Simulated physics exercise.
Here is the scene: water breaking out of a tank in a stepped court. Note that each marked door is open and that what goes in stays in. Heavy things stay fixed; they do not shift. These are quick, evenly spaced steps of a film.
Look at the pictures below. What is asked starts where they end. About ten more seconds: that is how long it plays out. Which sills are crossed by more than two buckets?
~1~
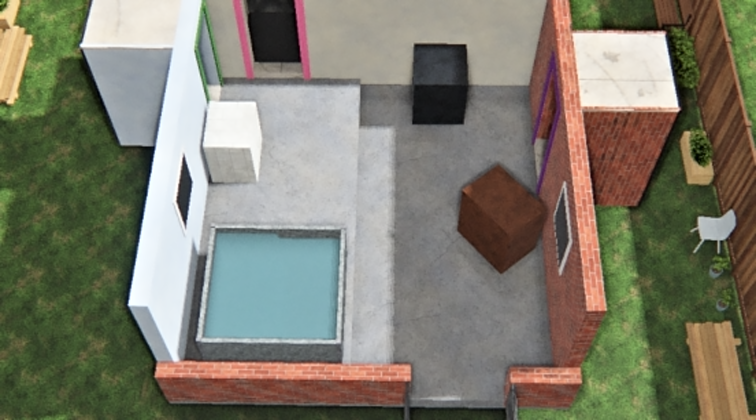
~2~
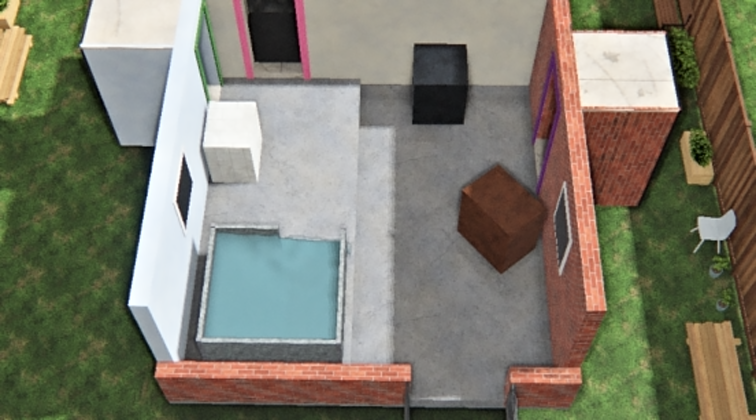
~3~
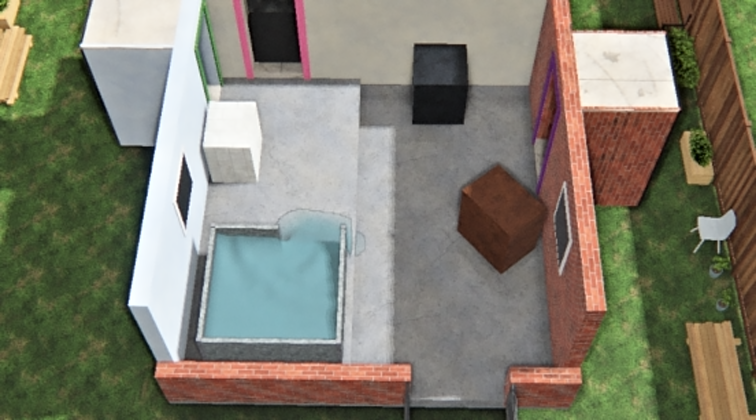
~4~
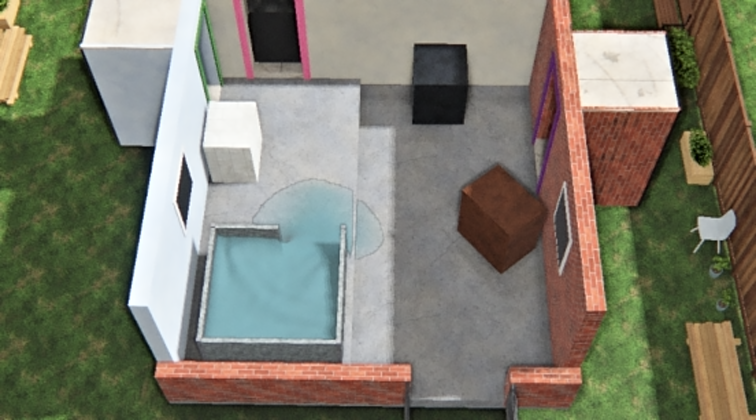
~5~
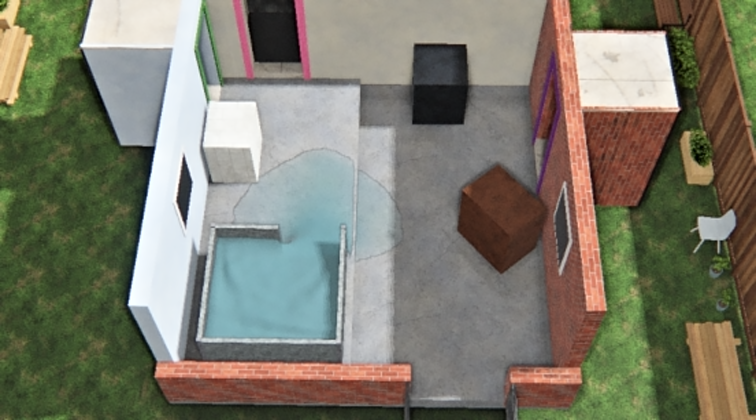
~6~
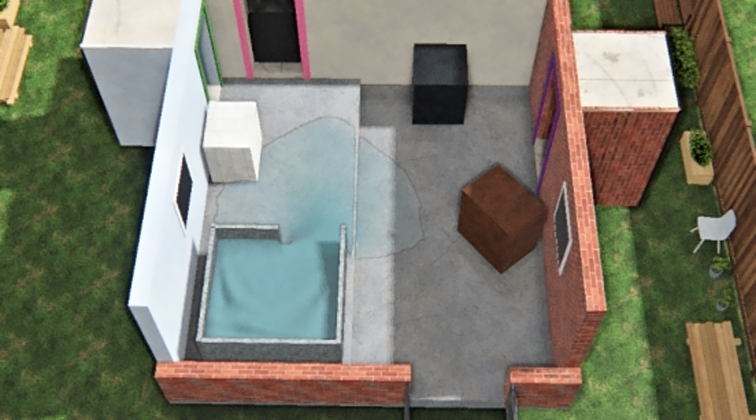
Outcome: I expect the green door to go past two buckets; I expect the pink door to go past two buckets; I expect the purple door to stop at two buckets or less.
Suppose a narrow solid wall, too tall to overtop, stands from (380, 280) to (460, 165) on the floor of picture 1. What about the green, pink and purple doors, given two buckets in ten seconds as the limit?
The green door exceeds the limit, the pink door exceeds the limit, the purple door remains under the limit.
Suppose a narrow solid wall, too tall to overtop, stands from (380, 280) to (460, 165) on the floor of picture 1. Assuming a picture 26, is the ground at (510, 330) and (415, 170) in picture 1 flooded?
Spared and submerged, in that order.
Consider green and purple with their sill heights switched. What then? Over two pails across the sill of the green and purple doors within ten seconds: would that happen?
Result - the green door remains within bounds, and the purple door tops the threshold.
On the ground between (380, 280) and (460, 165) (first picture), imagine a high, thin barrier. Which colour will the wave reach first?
Looking at it, it's the pink-painted one here.
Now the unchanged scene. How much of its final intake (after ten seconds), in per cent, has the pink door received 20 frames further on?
My estimate: Close to 85 per cent.
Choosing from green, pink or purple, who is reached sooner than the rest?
That's the pink-painted one.
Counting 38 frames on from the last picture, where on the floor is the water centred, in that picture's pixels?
That comes out near (367, 198).
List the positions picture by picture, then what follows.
Still water in the tank at (274, 284), in the first picture.
The front is at (351, 254), out from the gap on the tank's far side, in the second picture.
Water pours out on the tank's far side and has run to (352, 225), in the third picture.
Water pours out on the tank's far side and has run to (306, 184), in the fourth picture.
The front is at (333, 155), out from the gap on the tank's far side, in the fifth picture.
The front is at (342, 123), out from the gap on the tank's far side, in the sixth picture.
A moment on, water covers 45 % of the floor; the green door not reached, the pink door under two buckets in, the purple door not reached.
Next, water covers 60 % of the floor; the green door wet at the sill, nothing in, the pink door over two buckets in, the purple door wet at the sill, nothing in.
Then, water covers 65 % of the floor; the green door over two buckets in, the pink door far over two buckets in, the purple door wet at the sill, nothing in.
Later, water covers 85 % of the floor; the green door far over two buckets in, the pink door far over two buckets in, the purple door under two buckets in.
In the end, water covers 100 % of the floor; the green door far over two buckets in, the pink door far over two buckets in, the purple door under two buckets in.
